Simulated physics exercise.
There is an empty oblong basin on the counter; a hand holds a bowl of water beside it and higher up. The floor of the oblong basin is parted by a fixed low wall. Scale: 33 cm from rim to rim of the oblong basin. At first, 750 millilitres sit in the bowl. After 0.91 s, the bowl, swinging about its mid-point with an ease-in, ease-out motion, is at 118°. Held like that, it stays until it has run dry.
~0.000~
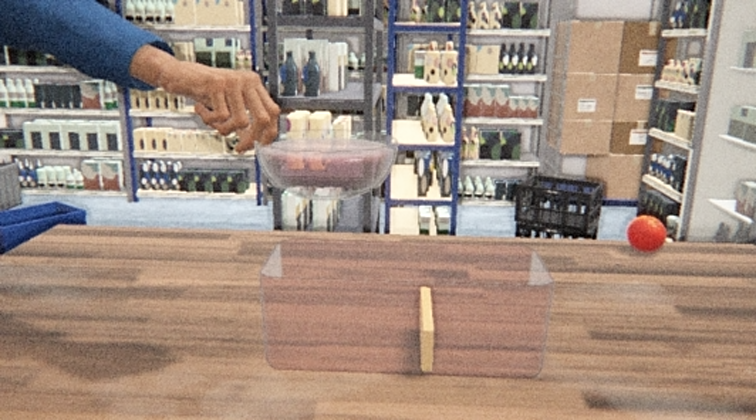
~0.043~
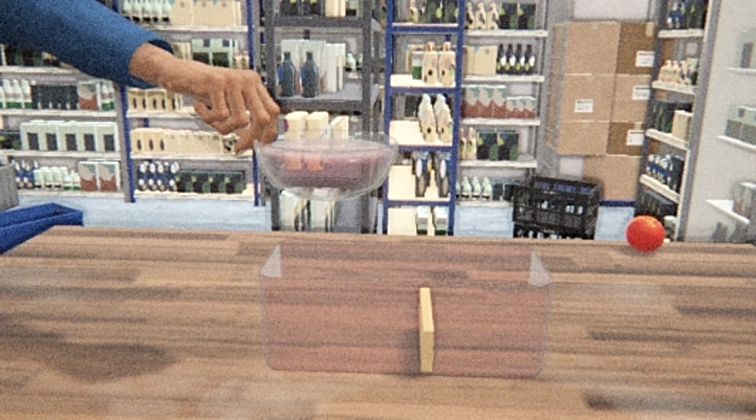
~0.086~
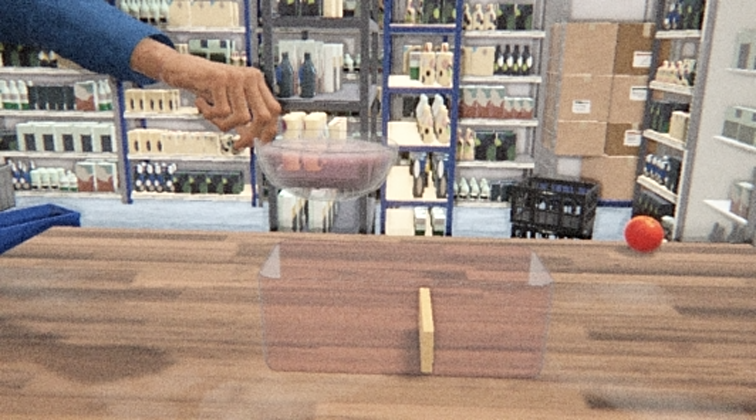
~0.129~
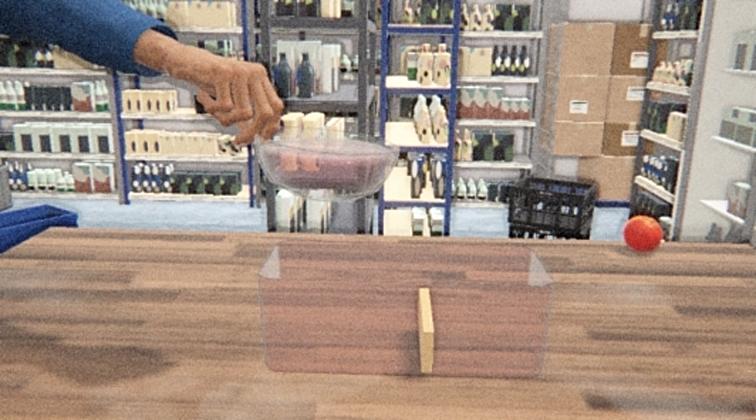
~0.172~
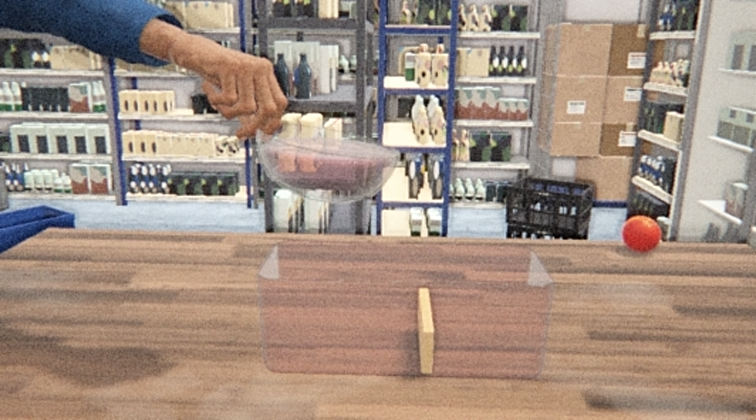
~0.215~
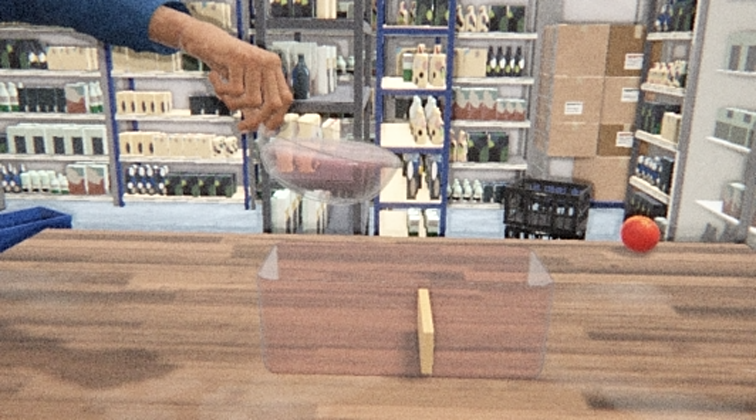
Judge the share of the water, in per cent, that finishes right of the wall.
55 percent, roughly.
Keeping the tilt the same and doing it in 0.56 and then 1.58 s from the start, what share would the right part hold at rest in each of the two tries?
40 and 70 %.
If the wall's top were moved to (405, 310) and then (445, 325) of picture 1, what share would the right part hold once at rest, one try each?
It comes to 75 per cent, and then 40 per cent.
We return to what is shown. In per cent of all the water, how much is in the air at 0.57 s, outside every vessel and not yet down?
Near 36 in a hundred.
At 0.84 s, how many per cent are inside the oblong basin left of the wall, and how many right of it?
Lab note: Left near 42, right near 54.
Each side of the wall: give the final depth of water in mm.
Left part: About 14 mm; right part: About 24 mm.
After 0.57 s the tilt is 83° and 16 per cent is still to pour, 8 is left of the wall and 40 right of it.
After 0.84 s the tilt is 116° and 0 per cent is still to pour, 42 is left of the wall and 54 right of it.
After 1.11 s the tilt is 118° and 0 per cent is still to pour, 42 is left of the wall and 55 right of it.
After 1.41 s the tilt is 118° and 0 per cent is still to pour, 42 is left of the wall and 55 right of it.
In the end 42 per cent lies left of the wall, 55 right of it and 3 outside.
